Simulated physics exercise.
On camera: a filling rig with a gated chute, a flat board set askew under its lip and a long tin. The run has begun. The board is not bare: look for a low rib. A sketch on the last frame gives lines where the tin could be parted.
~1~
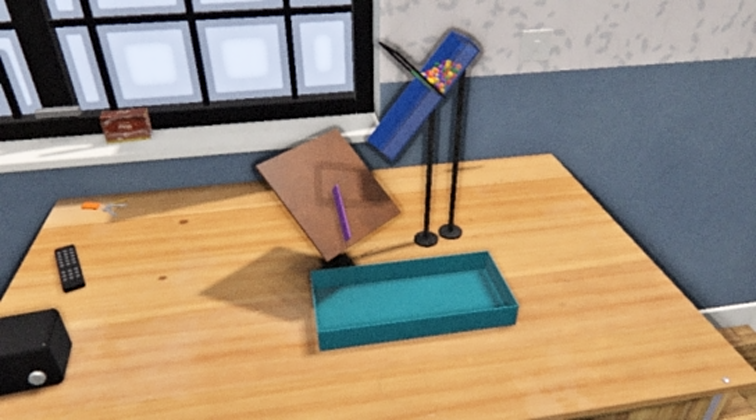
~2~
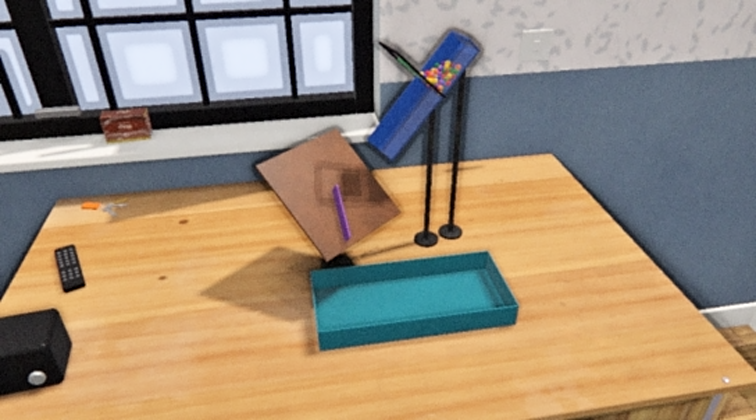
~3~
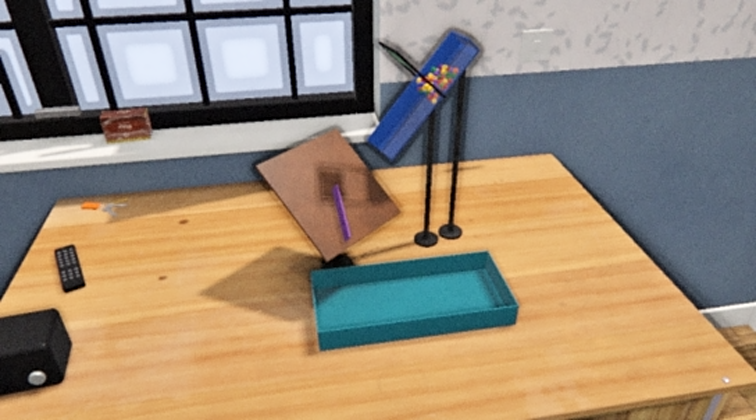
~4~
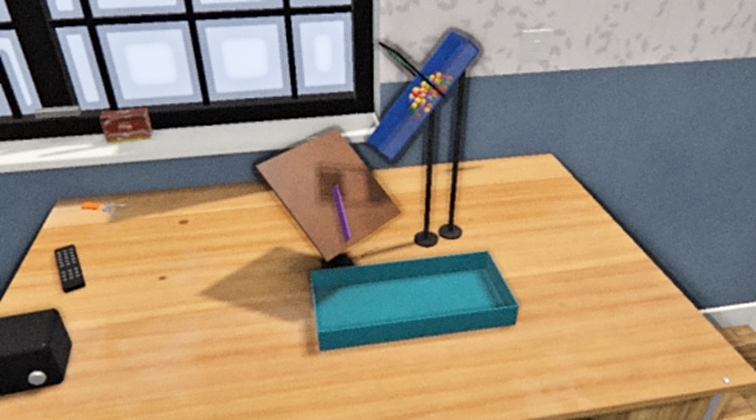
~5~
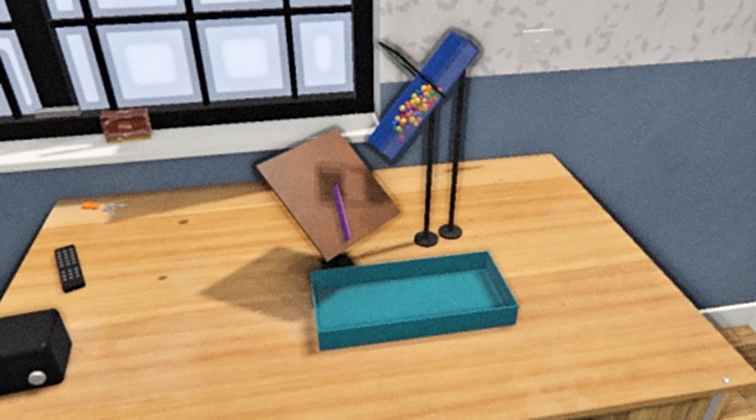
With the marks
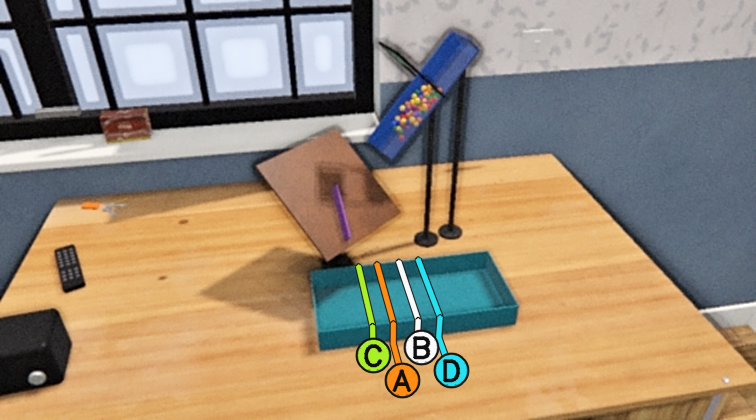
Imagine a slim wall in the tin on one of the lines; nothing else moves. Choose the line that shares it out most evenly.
Go for A.
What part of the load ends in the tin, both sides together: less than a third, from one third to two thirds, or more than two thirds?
About that: More than two thirds.
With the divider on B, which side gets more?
The left side.
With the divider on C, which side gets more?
The right side.
On the marked copy, line A crosses the front rim at (393, 322); line B crosses the front rim at (417, 319); line C crosses the front rim at (372, 325); line D crosses the front rim at (439, 316).
Choosing A, of what is caught, about half on the left of the divider, about half on the right.
Choosing B, of what is caught, most on the left of the divider, a small part on the right.
Choosing C, of what is caught, a small part on the left of the divider, most on the right.
Choosing D, of what is caught, nearly all on the left of the divider, a small part on the right.
